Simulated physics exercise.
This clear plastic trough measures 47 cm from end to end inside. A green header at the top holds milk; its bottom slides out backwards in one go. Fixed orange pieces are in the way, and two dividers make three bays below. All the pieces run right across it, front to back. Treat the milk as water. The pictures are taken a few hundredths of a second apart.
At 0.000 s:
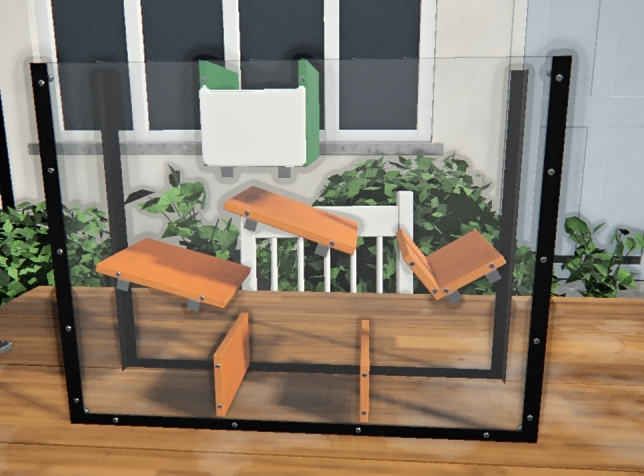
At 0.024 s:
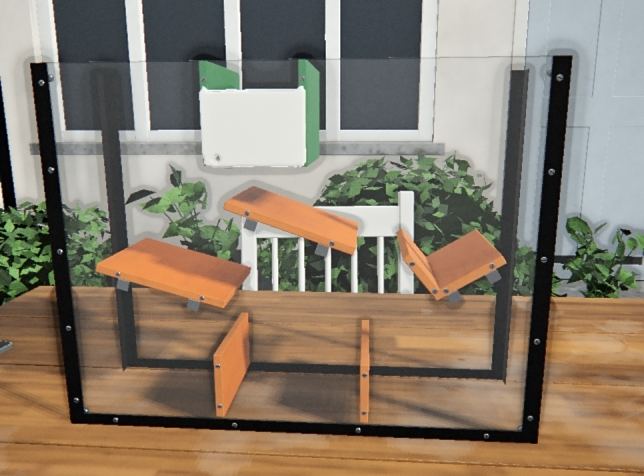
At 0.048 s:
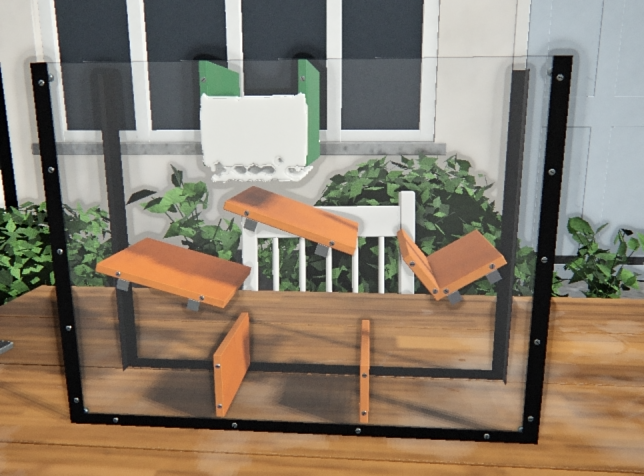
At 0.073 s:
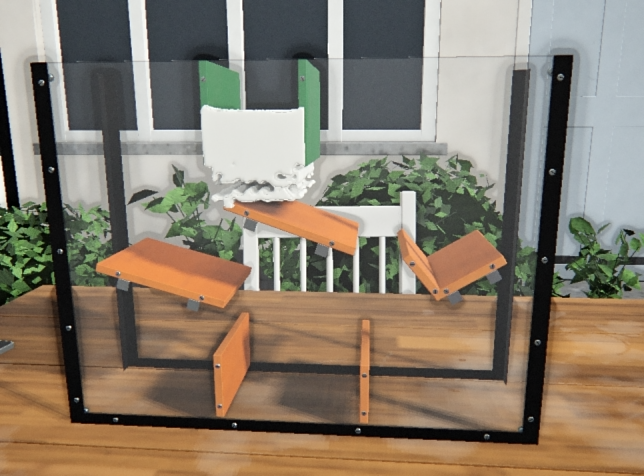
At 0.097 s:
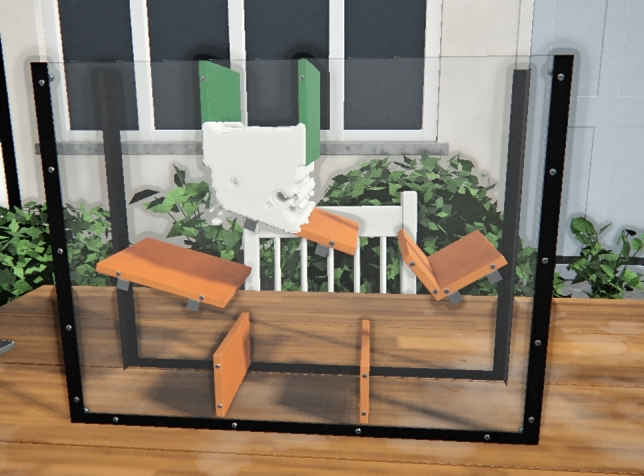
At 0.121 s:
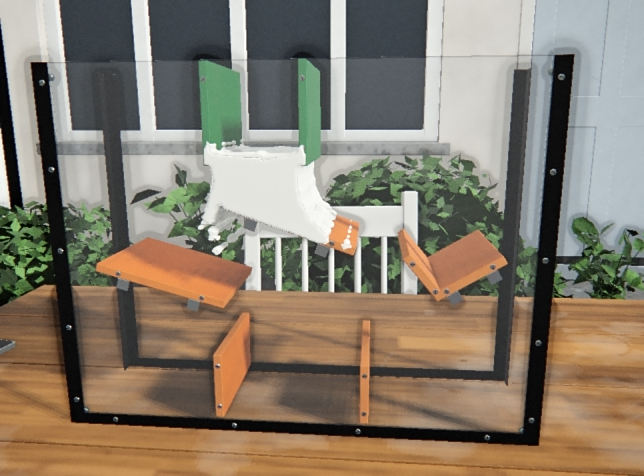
Between two green walls, white liquid drops onto a tilted orange board and spreads both ways.
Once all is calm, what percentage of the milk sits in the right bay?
About 70 per cent.
After 0.22 s 98 per cent has yet to come down; below, left 0, middle 0, right 1.
After 0.36 s 59 per cent has yet to come down; below, left 2, middle 5, right 34.
After 0.71 s 6 per cent has yet to come down; below, left 14, middle 13, right 67.
In the end the left bay holds 14, the middle 17 and the right 69 per cent.
